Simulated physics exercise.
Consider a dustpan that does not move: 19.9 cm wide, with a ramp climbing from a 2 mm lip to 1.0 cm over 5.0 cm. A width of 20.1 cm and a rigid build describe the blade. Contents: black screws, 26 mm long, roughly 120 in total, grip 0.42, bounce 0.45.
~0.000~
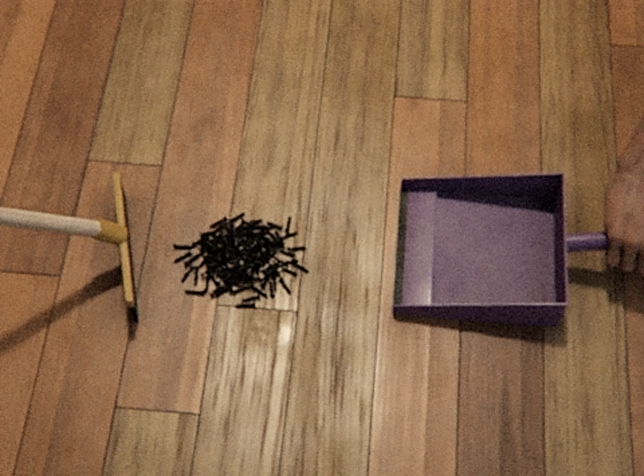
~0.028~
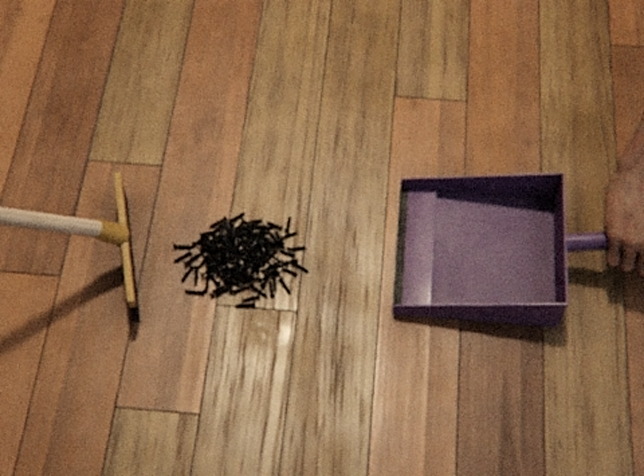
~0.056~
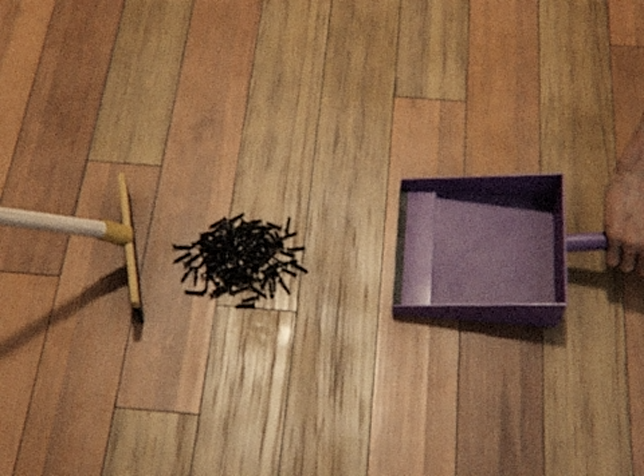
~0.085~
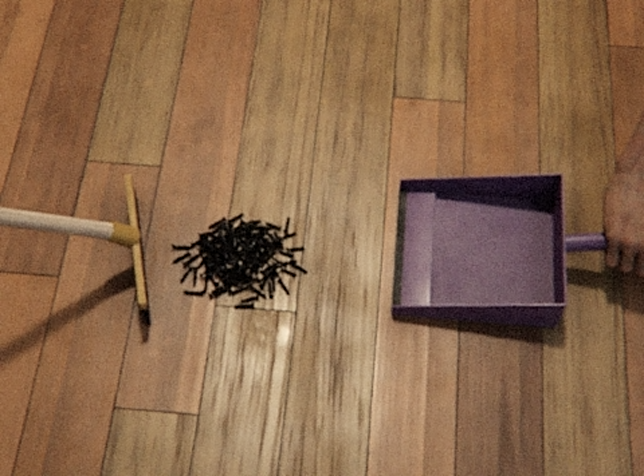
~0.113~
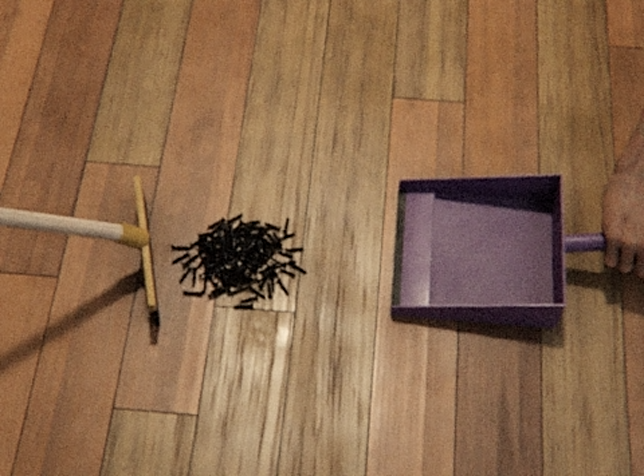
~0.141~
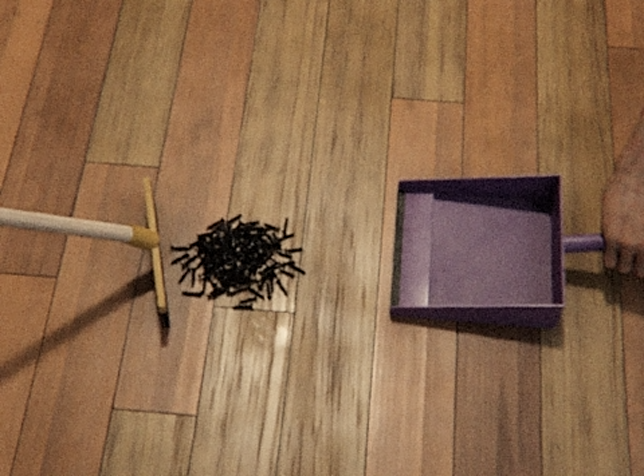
A yellow-headed push broom with a pale handle starts at the left of a wooden floor, barely moving at first. It then slides a short way right, closing the gap to a pile of small black screws that stays undisturbed, while a hand holds a purple dustpan at the right.
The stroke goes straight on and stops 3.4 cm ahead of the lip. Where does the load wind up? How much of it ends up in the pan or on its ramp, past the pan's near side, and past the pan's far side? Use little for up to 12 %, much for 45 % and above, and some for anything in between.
Pan: Little; near side: Little; far side: Little.
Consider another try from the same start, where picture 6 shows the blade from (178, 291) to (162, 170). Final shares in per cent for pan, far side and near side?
Pan 20 % / far 15 % / near 5 %.
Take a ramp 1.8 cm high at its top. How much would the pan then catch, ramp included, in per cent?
That change would give about 5 per cent.
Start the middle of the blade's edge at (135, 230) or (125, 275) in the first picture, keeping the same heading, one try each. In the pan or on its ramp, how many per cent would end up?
Roughly 10 % and 5 %.
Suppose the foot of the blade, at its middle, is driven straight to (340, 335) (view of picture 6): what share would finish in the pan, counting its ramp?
Close to 0 in a hundred.
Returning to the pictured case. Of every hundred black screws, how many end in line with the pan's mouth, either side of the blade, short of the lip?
Some 90 per cent end up there.
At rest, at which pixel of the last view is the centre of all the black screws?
Roughly pixel (370, 258).
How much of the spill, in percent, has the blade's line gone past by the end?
Estimate: About 5 %.
After 0.39 s, middle of the blade 19 cm from the lip; 0 % over the lip, far side 0 %, near side 5 %.
Then, at 0.56 s, middle of the blade 10 cm from the lip; 0 % over the lip, far side 0 %, near side 5 %.
After 0.84 s, middle of the blade 6 cm from the lip; 5 % over the lip, far side 5 %, near side 5 %.
By 1.8 s all is still; pan 5 %, near side 5 %, far side 0 %, in front of the lip or behind the blade 90 %.
